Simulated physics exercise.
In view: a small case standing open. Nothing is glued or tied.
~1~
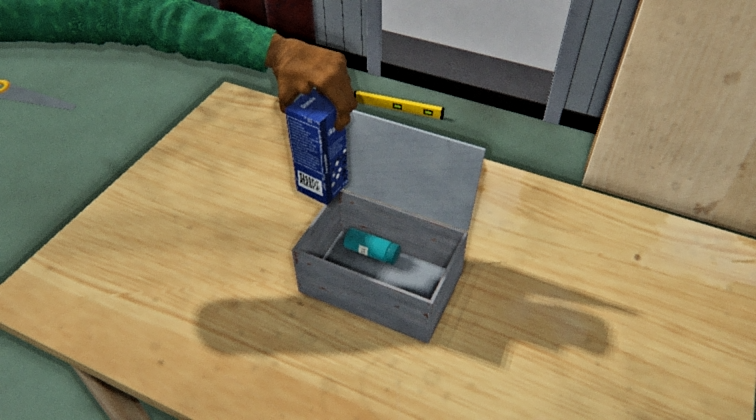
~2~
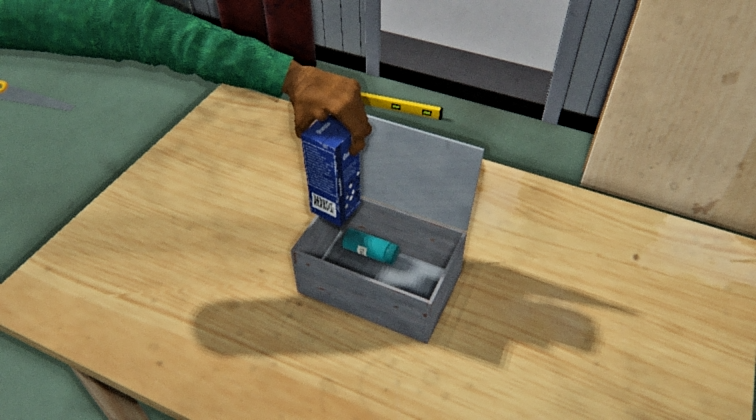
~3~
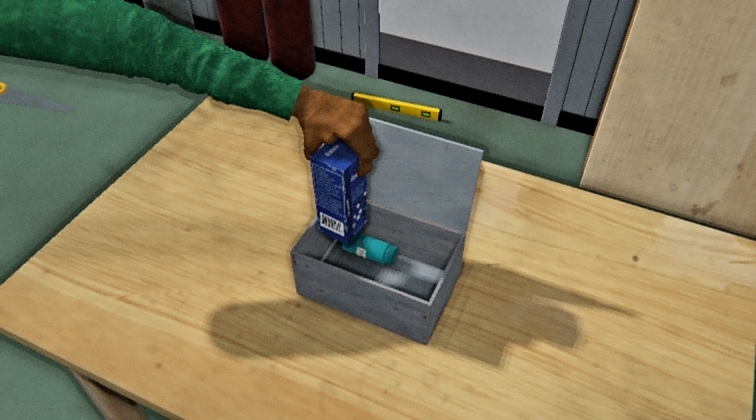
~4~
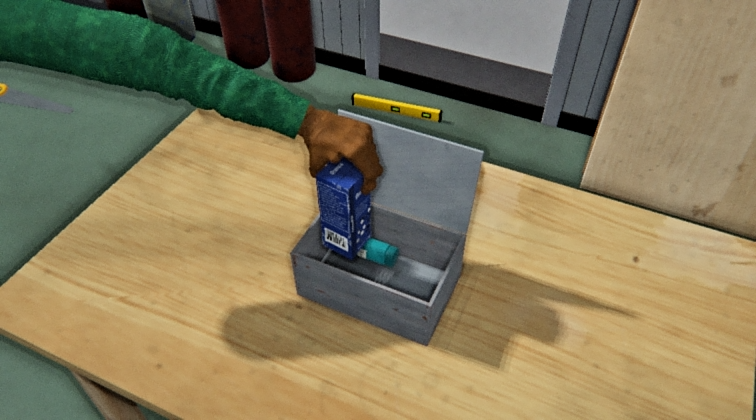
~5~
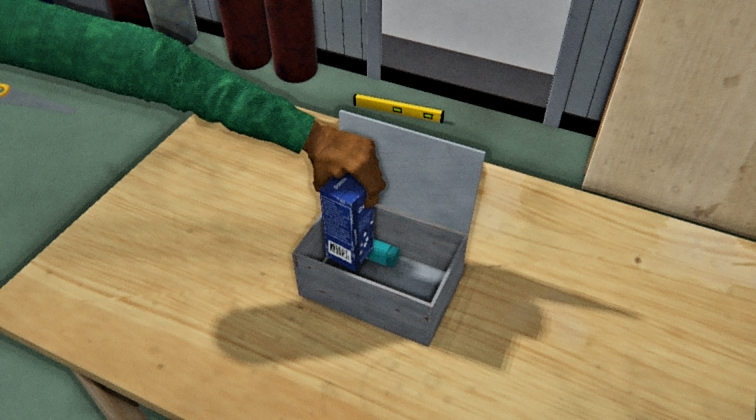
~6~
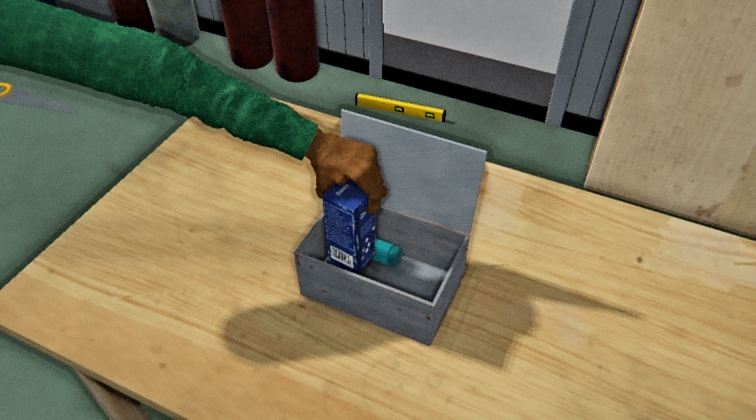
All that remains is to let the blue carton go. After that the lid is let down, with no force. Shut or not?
Here the lid is held up.
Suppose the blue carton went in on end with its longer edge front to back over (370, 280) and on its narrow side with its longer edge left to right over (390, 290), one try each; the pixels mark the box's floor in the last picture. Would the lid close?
In the first case it stays ajar; in the second case it sits on the rim.
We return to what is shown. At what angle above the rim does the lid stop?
Some 40° above the rim.
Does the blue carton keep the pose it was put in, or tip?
The blue carton stays as placed.
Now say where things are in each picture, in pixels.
In the first picture, coming down; blue carton (319, 148); turquoise shaker (372, 246).
In the second picture, coming down; blue carton (333, 171); turquoise shaker (371, 247).
In the third picture, coming down; blue carton (341, 191); turquoise shaker (370, 248).
In the fourth picture, coming down; blue carton (345, 208); turquoise shaker (371, 249).
In the fifth picture, coming down; blue carton (349, 221).
In the sixth picture, put in, still held; blue carton (351, 226).
Then, 0.50 s after the last picture, blue carton tipped 6° from how it was near (353, 249).
Then, 1.40 s after the last picture, lid 73° above the rim; blue carton slid about its own width near (348, 251).
Then, 1.70 s after the last picture, lid 46° above the rim; blue carton slid about its own width near (348, 251).
Then, 4.10 s after the last picture, lid 41° above the rim; blue carton slid about its own width near (349, 251).
At rest, lid 41° above the rim; moved from the start, blue carton; turquoise shaker in place. Seen from the same camera at the end, blue carton near (349, 250).
